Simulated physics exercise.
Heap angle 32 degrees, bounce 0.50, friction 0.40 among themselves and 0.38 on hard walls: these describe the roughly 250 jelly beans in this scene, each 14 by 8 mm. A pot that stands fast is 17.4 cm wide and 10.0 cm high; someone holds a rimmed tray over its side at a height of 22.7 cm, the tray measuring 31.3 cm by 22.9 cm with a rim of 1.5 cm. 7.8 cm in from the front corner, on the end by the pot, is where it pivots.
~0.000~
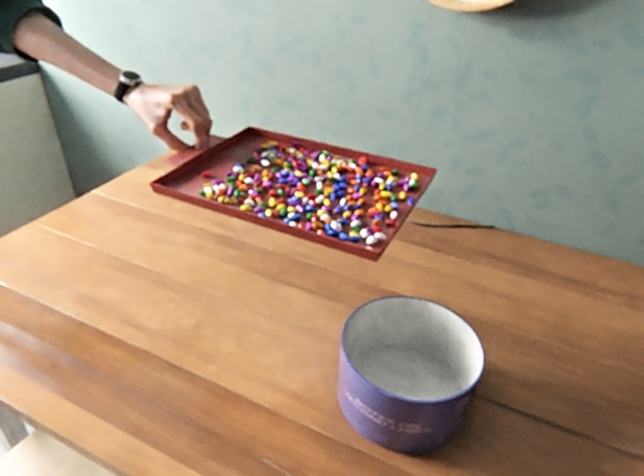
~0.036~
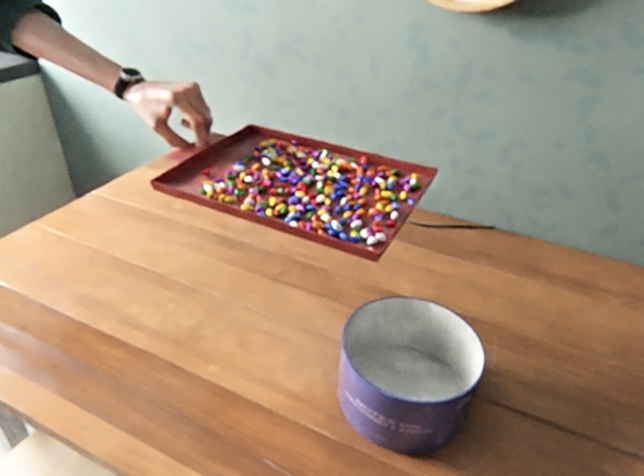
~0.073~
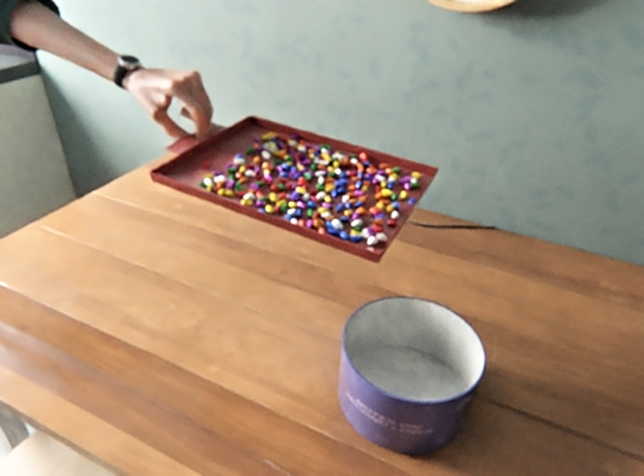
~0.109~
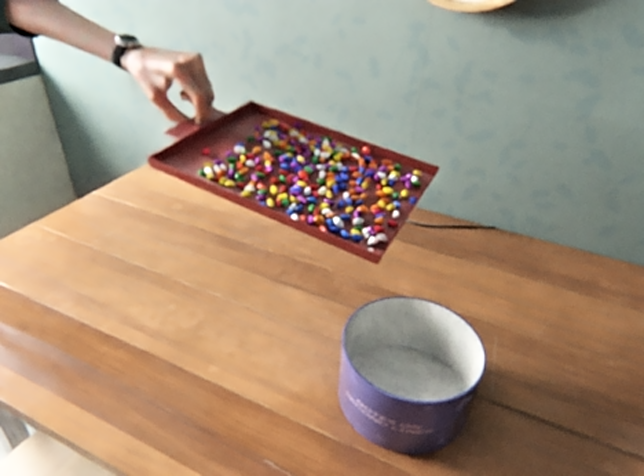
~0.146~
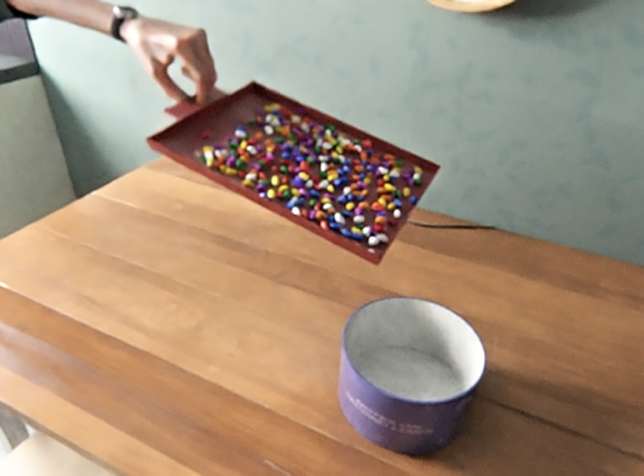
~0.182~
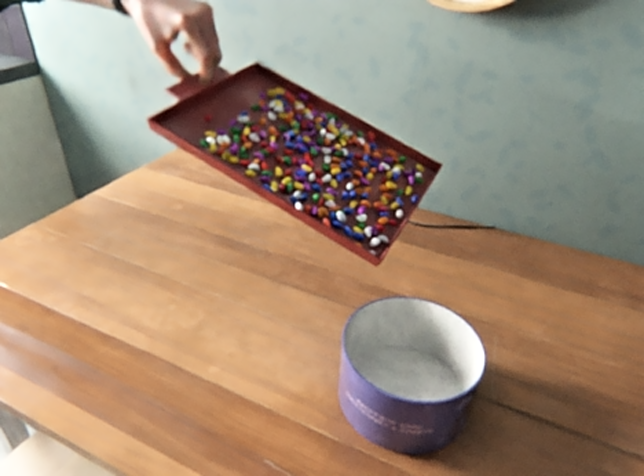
A hand tilts a red tray of colorful jelly beans toward a purple pot.
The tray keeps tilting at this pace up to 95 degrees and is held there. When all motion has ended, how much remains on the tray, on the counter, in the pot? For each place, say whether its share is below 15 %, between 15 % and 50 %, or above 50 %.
In order: Left on the tray: Looks set for a minimal amount; counter: Looks set for a partial amount; pot: Looks set for the better part.
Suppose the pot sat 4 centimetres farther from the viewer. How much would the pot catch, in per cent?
Expect something close to 70 per cent.
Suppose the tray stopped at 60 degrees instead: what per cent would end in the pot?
Estimated share: About 55 %.
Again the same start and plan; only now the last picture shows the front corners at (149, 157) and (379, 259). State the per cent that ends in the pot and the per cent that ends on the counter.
Split: Pot = 100, counter = 0.
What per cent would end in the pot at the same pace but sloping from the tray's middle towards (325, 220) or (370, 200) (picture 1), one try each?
The share comes to roughly 80 in a hundred, then roughly 30 in a hundred.
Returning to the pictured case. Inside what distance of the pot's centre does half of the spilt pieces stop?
24 cm.
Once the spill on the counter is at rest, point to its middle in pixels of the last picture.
I'd put it near (534, 384).
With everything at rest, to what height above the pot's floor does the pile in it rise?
I'd put it at close to 2.0 centimetres.
Then, at 0.43 s, tilt 57 degrees; the tray holds 100 %, the pot 0 %.
Then, at 0.59 s, tilt 82 degrees; the tray holds 80 %, the pot 0 %.
After 0.88 s, tilt 95 degrees; the tray holds 0 %, the pot 70 %.
In the end, at 2.3 s, tray 0 %, counter 25 %, pot 75 %.
